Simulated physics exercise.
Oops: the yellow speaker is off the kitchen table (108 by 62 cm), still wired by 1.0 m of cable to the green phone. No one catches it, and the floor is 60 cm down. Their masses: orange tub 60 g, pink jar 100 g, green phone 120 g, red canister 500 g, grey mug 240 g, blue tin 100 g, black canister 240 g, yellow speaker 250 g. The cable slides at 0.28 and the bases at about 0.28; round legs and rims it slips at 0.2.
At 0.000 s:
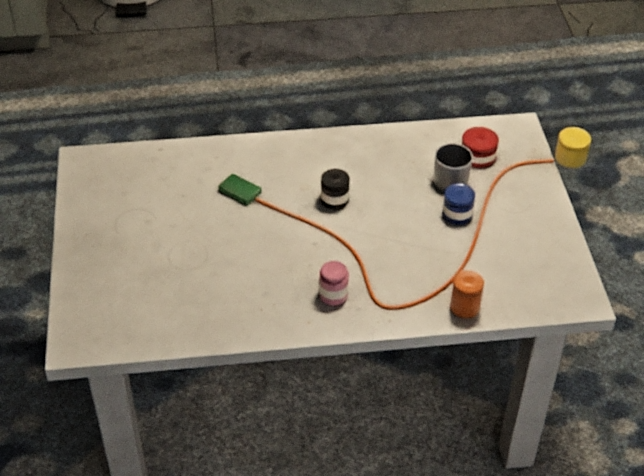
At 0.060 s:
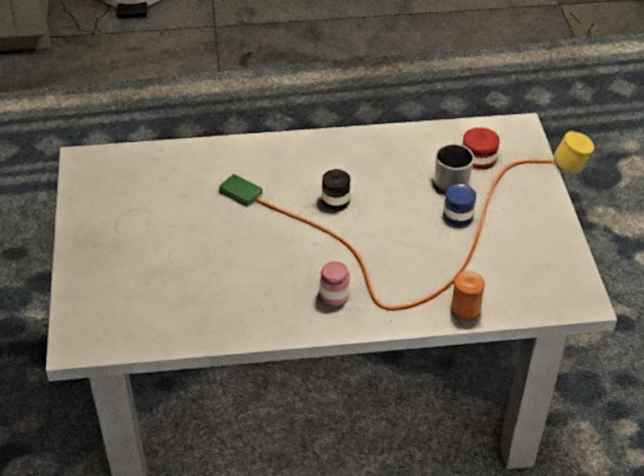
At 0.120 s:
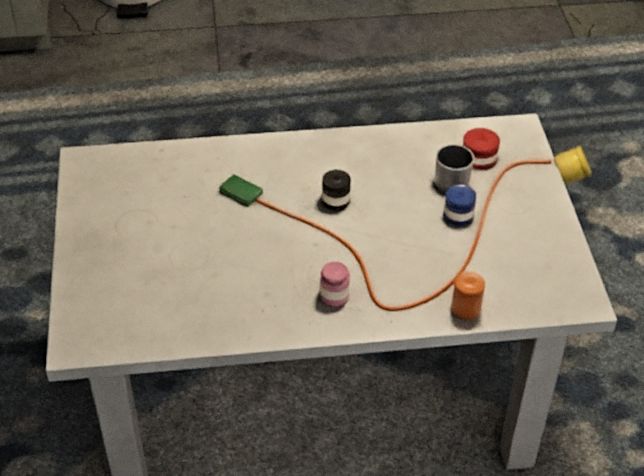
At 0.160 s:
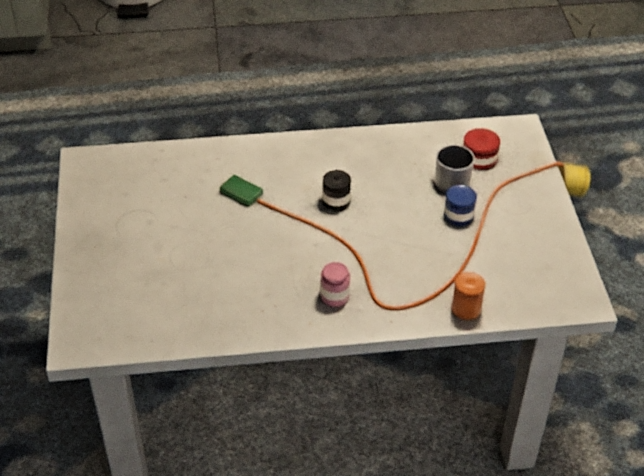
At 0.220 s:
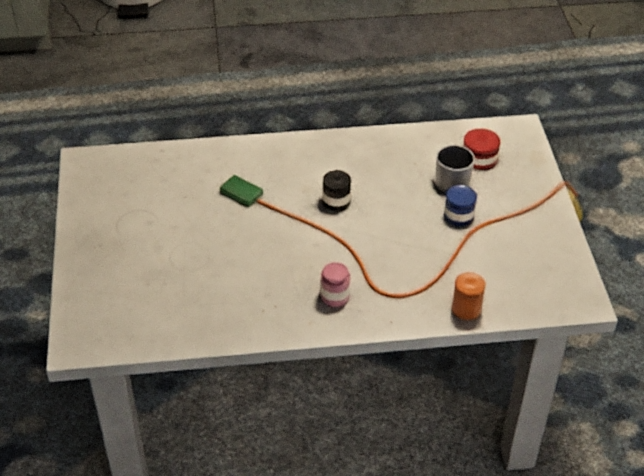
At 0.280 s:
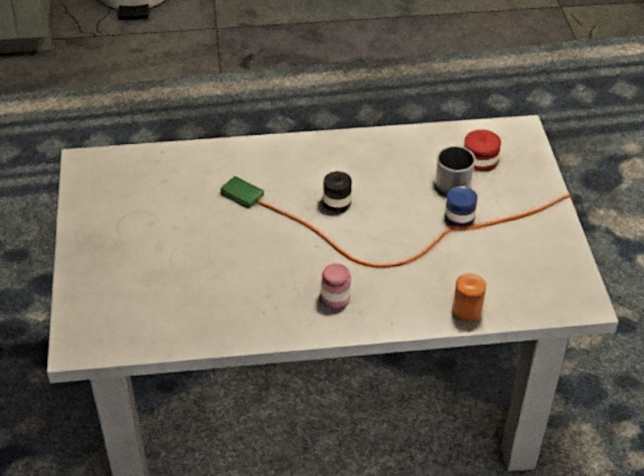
A yellow cylinder wired by an orange cable to a green block tilts at the right edge of a white table, seen from above in a fixed view over a patterned carpet. Black, pink and orange containers stand around the cable, with blue, grey and red ones grouped at upper right. The cylinder drops from sight behind the edge, drawing the cable's curve shallower and up against the blue container.
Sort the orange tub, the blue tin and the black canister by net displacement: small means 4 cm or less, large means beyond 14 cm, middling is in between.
Orange tub: Small; blue tin: Middling; black canister: Middling.
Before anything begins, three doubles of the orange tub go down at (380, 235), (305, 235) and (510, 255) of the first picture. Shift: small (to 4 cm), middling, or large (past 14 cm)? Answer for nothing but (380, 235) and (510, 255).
I'd call it a long shift for the first one and a short shift for the second one.
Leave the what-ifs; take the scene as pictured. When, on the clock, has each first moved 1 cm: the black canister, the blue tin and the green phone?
Times, approx.: Black canister 0.46 s; blue tin 0.36 s; green phone 0.36 s.
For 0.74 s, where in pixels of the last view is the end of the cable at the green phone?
Close to (415, 278) in the last picture.
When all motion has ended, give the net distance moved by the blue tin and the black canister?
For the blue tin it's 6 cm, while the black canister comes to 8 cm.
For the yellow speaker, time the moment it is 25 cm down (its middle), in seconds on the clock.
The clock reads 0.28 s at that moment.
By 0.5 s, the cable's tail end at (355, 232); blue tin 6 cm off its start, black canister 5 cm off its start, green phone 22 cm off its start.
By 0.7 s, the cable's tail end at (415, 278); black canister 9 cm off its start, blue tin 7 cm off its start, green phone 39 cm off its start.
By 1.0 s, the cable's tail end at (430, 285); black canister 9 cm off its start at (375, 167), blue tin 7 cm off its start at (474, 176), green phone 42 cm off its start at (409, 278).
By 1.2 s, the cable's tail end at (430, 285); black canister 9 cm off its start, blue tin 7 cm off its start, green phone 42 cm off its start.
By 2.4 s, the cable's tail end at (430, 285); black canister 9 cm off its start at (375, 167), blue tin 7 cm off its start at (474, 176), orange tub 0 cm off its start at (471, 284), green phone 42 cm off its start at (409, 278).
